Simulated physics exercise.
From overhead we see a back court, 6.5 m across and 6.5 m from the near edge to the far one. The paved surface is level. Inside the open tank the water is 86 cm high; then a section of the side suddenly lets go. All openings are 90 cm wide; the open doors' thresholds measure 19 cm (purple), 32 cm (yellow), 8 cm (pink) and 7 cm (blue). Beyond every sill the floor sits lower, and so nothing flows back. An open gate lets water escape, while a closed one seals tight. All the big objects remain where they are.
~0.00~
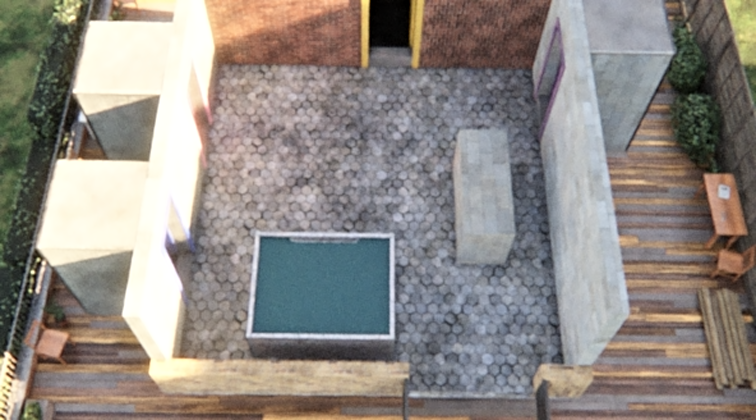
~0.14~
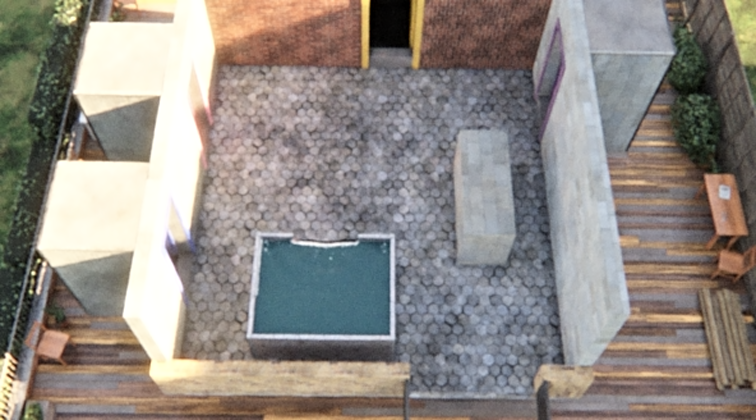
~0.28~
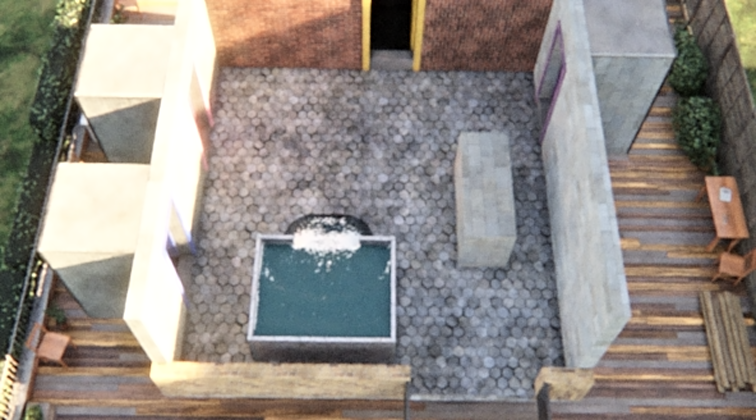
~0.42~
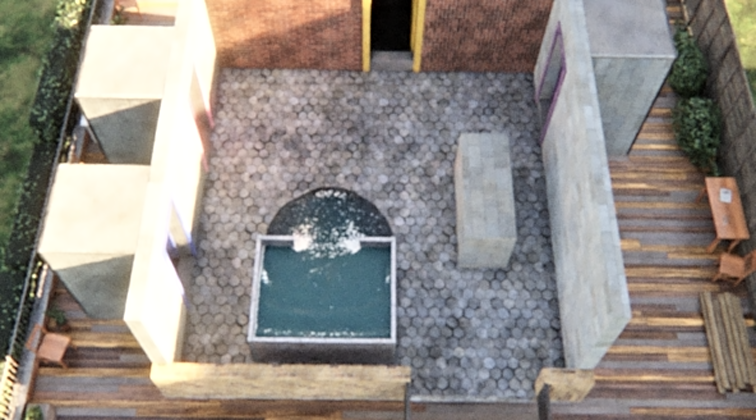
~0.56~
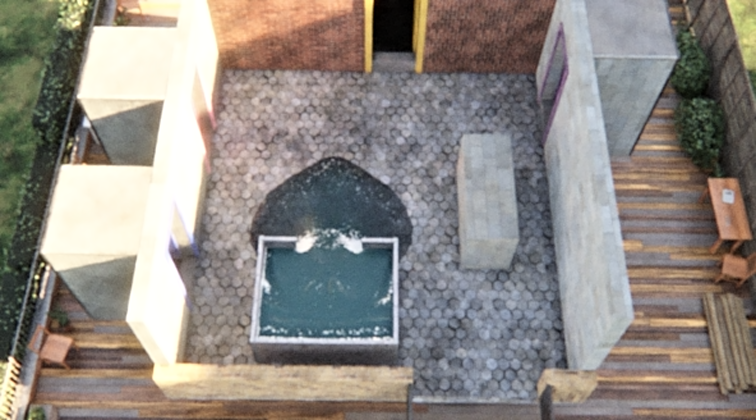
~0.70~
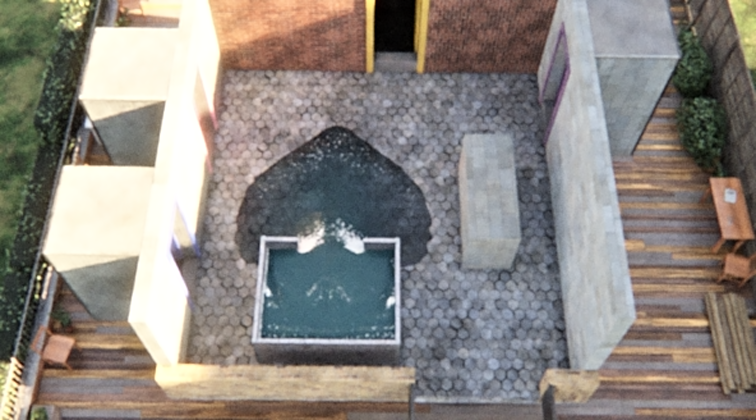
The video shows an overhead view of a walled courtyard with grey hexagonal paving, where water pours over the far side of an open tank and spreads across the floor in a widening dark patch toward the brick wall.
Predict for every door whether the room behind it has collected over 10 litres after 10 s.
In the end the purple door is going to hold within the limit, the yellow door is going to hold within the limit, the pink door is going to break the limit, the blue door is going to hold within the limit.
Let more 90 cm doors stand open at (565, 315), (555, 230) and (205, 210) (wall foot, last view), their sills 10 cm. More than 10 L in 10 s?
Taking them in order, the first gets too little, the second too little and the third too little.
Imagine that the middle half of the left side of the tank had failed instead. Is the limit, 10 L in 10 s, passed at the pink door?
Compared with the limit, pink is less.
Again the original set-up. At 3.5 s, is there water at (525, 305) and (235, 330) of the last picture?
In turn: Dry, not reached.
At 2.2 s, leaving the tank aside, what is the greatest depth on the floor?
I'd say near 45 centimetres.
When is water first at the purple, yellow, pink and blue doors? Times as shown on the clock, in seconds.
Arrival times: Purple 2.6 seconds, yellow 1.2 seconds, pink 1.2 seconds, blue 4.5 seconds.
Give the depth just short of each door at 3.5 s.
In centimetres, the purple door has 16, the yellow door 17, the pink door 15 and the blue door 1.
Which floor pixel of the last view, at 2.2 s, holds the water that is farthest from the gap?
I'd put it close to (523, 75).
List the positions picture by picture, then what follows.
In the first frame, the open tank at (323, 286) is whole and still, 86 cm deep.
In the second frame, the front is at a hidden place, 0.6 m from the gap on the open tank's far side; 0.3 m2 of floor is under water; 86 cm left at the back of the open tank.
In the third frame, the front is at (301, 222), 1.0 m from the gap on the open tank's far side; 1.1 m2 of floor is under water; 86 cm left at the back of the open tank.
In the fourth frame, water pours out on the open tank's far side and has run 1.5 m, to (316, 192); typically 10 cm deep outside, 80 cm at the open tank's back.
In the fifth frame, the front is at (330, 161), 2.2 m from the gap on the open tank's far side; 4.5 m2 of floor is under water; 72 cm left at the back of the open tank.
In the sixth frame, water pours out on the open tank's far side and has run 2.9 m, to (333, 131); typically 5 cm deep outside, 74 cm at the open tank's back.
After 1.4 s water covers 45 % of the floor and is deepest (43 cm) near (331, 254); purple door not reached, yellow door 20 cm at the sill, 0 L in, pink door 8 cm at the sill, 0 L in, blue door not reached.
After 2.2 s water covers 55 % of the floor and is deepest (45 cm) near (241, 72); purple door not reached, yellow door 26 cm at the sill, 0 L in, pink door 12 cm at the sill, 11 L in, blue door not reached.
After 3.5 s water covers 60 % of the floor and is deepest (30 cm) near (531, 76); purple door 16 cm at the sill, 0 L in, yellow door 17 cm at the sill, 0 L in, pink door 15 cm at the sill, 26 L in, blue door not reached.
After 6.0 s water covers 80 % of the floor and is deepest (21 cm) near (531, 76); purple door 18 cm at the sill, 1 L in, yellow door 13 cm at the sill, 0 L in, pink door 12 cm at the sill, 94 L in, blue door 4 cm at the sill, 0 L in.
After 10.0 s water covers 95 % of the floor and is deepest (14 cm) near (563, 373); purple door 12 cm at the sill, 1 L in, yellow door 12 cm at the sill, 0 L in, pink door 8 cm at the sill, 106 L in, blue door 5 cm at the sill, 0 L in.
